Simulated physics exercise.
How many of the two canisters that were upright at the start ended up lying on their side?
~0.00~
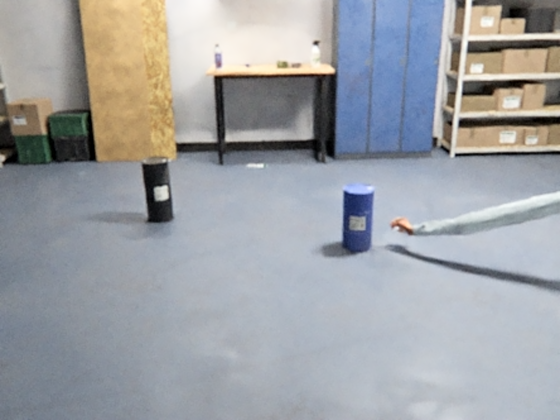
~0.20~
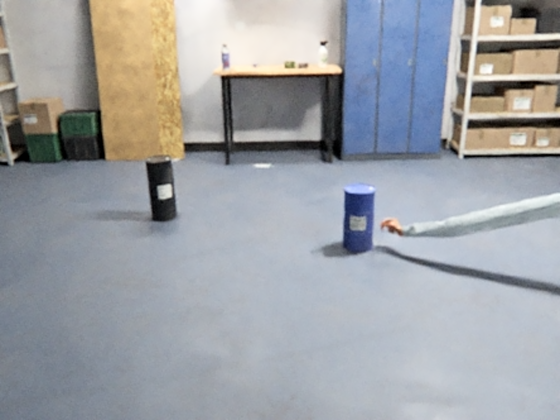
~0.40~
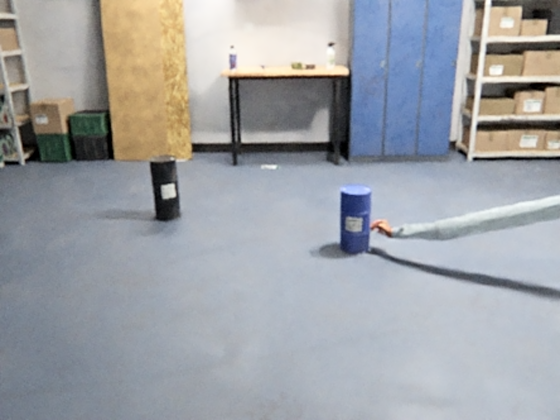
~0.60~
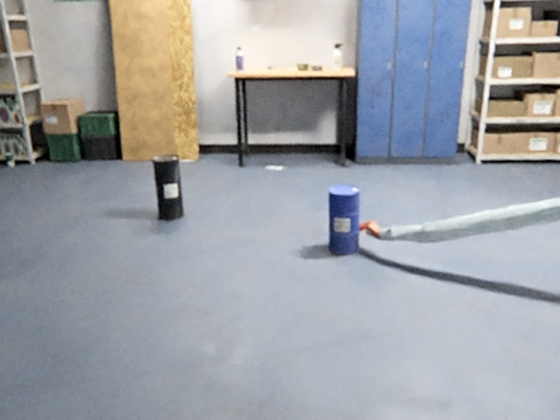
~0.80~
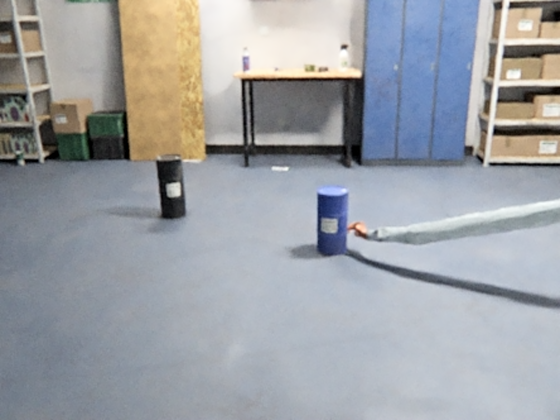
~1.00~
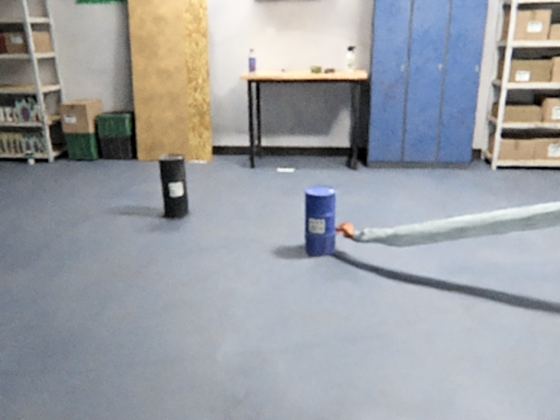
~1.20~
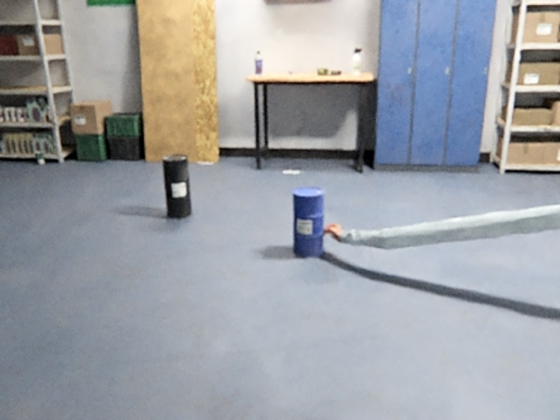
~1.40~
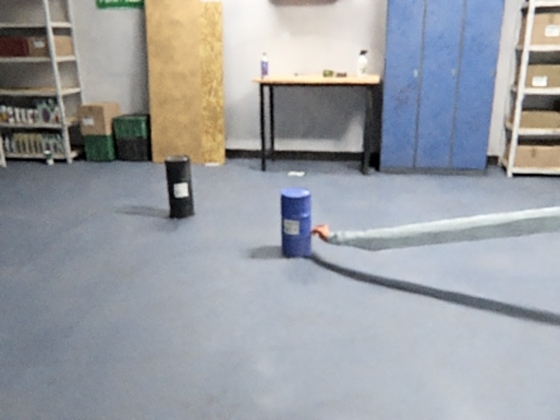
None of them did. Both the blue canister and the black canister were still standing at the end.
